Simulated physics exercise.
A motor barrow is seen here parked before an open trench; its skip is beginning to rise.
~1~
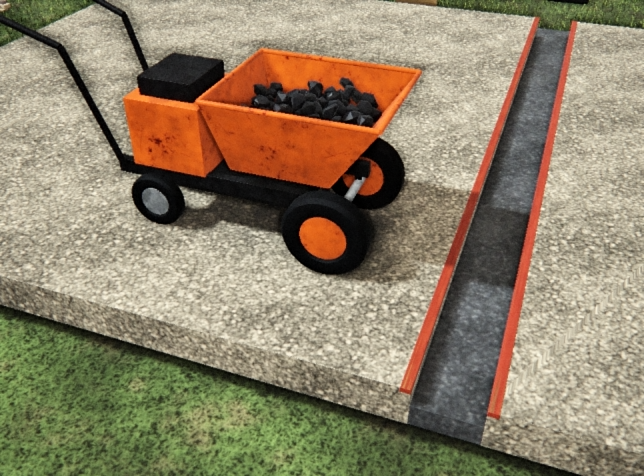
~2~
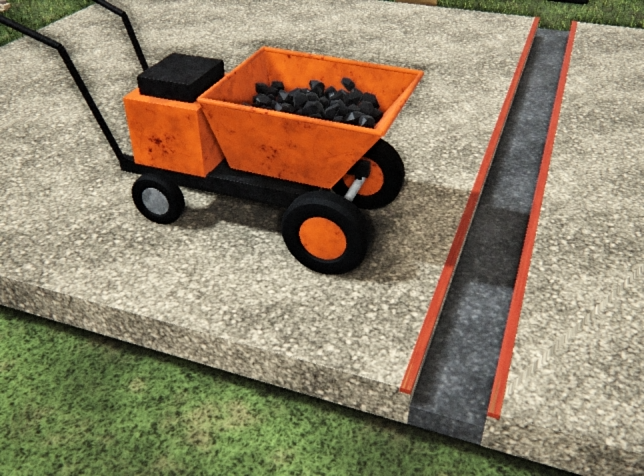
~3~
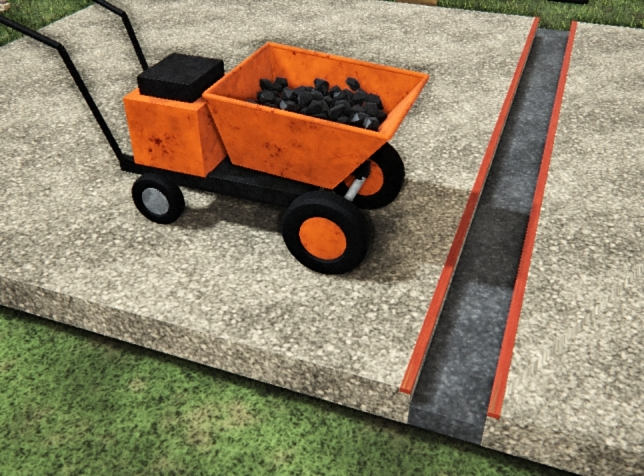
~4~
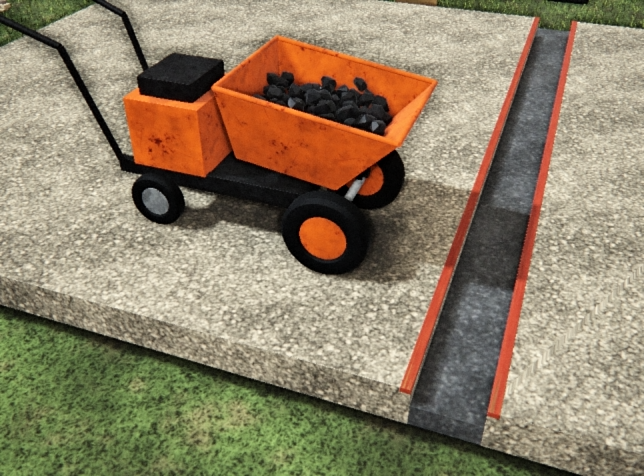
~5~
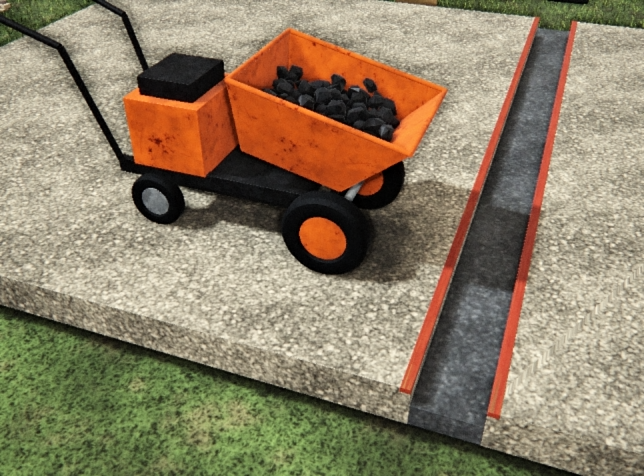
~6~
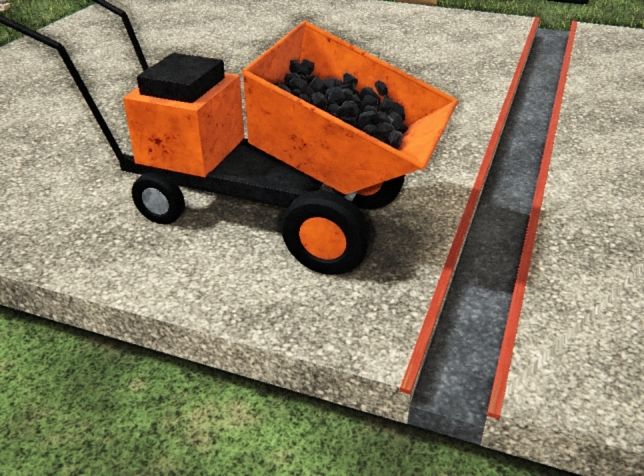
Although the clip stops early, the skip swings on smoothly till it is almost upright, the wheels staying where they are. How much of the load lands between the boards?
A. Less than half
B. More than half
(B) More than half.
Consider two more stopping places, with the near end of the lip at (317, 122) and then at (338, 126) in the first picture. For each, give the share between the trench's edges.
First try: Around 40 %; second try: Around 60 %.
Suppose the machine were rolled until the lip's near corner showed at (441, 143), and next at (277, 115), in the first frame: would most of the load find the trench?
A minority, then a minority.
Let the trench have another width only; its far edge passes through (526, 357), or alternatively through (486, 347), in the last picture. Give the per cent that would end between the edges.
I'd put it near 80 in a hundred, then near 40 in a hundred.
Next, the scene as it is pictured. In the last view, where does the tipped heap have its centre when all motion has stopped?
Somewhere around (495, 269) in the last picture.
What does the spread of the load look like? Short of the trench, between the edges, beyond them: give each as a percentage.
Short: 0; between: 65; beyond: 10 per cent.
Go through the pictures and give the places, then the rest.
In the first picture, lip of the skip near (380, 133), level; top of the load near (316, 111), lumps of coal; first edge of the trench near (426, 332); far edge near (507, 352), the trench under half as wide as the skip, and shallow for its width.
In the second picture, lip of the skip near (382, 134), level; top of the load near (300, 101).
In the third picture, lip of the skip near (389, 138), tipped barely; top of the load near (305, 99).
In the fourth picture, lip of the skip near (398, 145), tipped a little; top of the load near (313, 97).
In the fifth picture, lip of the skip near (410, 154), tipped a little; top of the load near (294, 97).
In the sixth picture, lip of the skip near (423, 167), tipped clearly; top of the load near (306, 93); first edge of the trench near (426, 332); far edge near (507, 352).
Shortly afterwards, skip tipped steeply; the whole lot in the skip.
Next, skip tipped right over; the bulk in the skip; a little in or heaped over the trench.
Some moments later, skip tipped right over; near a third in the skip; near half in or heaped over the trench; a little beyond it.
In the end, skip tipped right over; near a quarter in the skip; near two thirds in or heaped over the trench; a little beyond it.
